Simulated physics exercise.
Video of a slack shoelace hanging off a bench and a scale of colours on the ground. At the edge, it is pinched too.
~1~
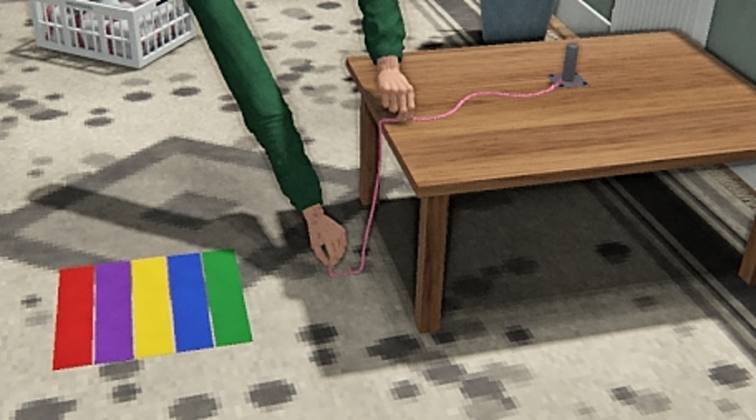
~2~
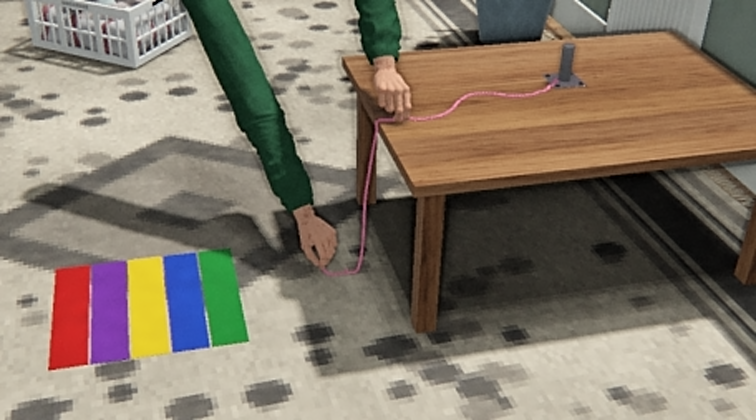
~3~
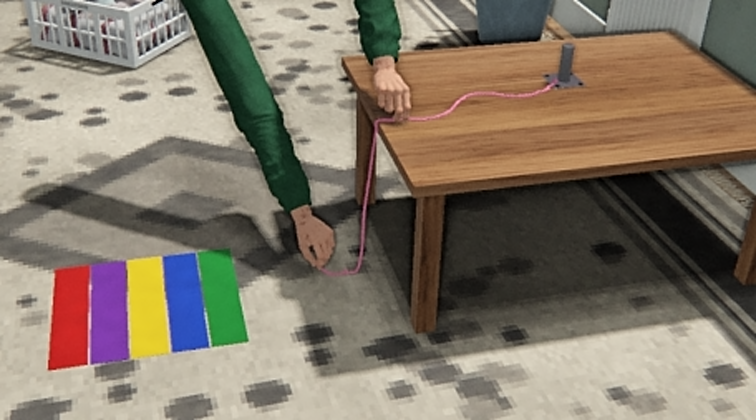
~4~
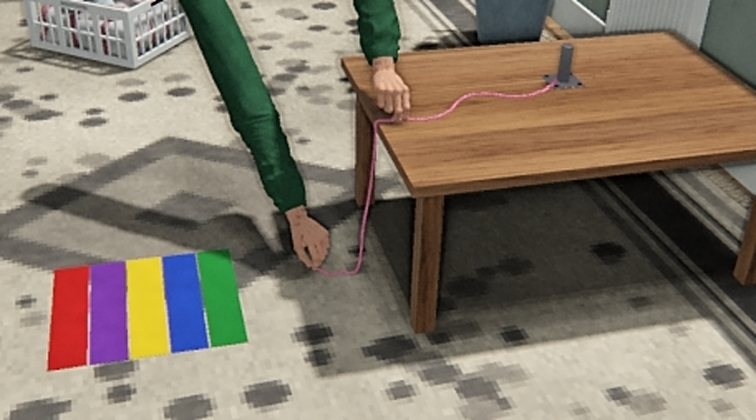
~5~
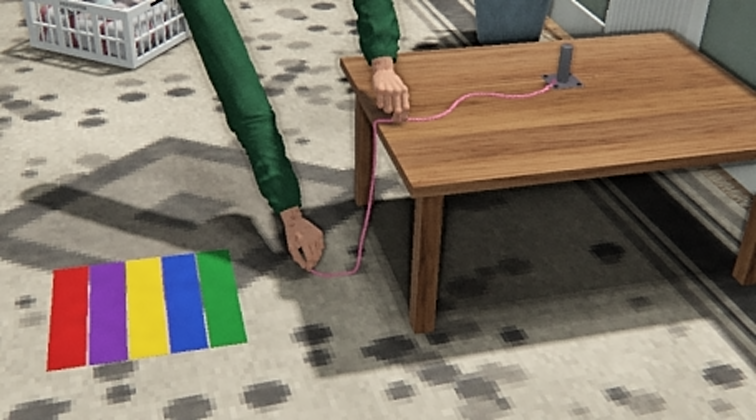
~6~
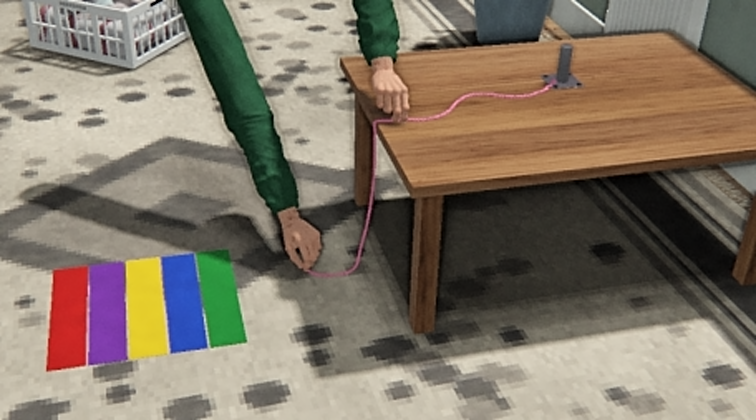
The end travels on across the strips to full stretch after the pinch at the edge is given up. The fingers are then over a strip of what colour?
A blue strip.
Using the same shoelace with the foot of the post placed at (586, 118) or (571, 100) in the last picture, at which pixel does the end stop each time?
Approx. (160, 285); approx. (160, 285).
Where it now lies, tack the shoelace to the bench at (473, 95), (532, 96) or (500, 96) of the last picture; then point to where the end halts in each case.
Near (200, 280), (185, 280) and (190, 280).
Soon after, end near (253, 274); short of the strips.
Then, end near (206, 280); over green.
At full stretch, end near (179, 283); over blue. It gets as far as the blue strip.
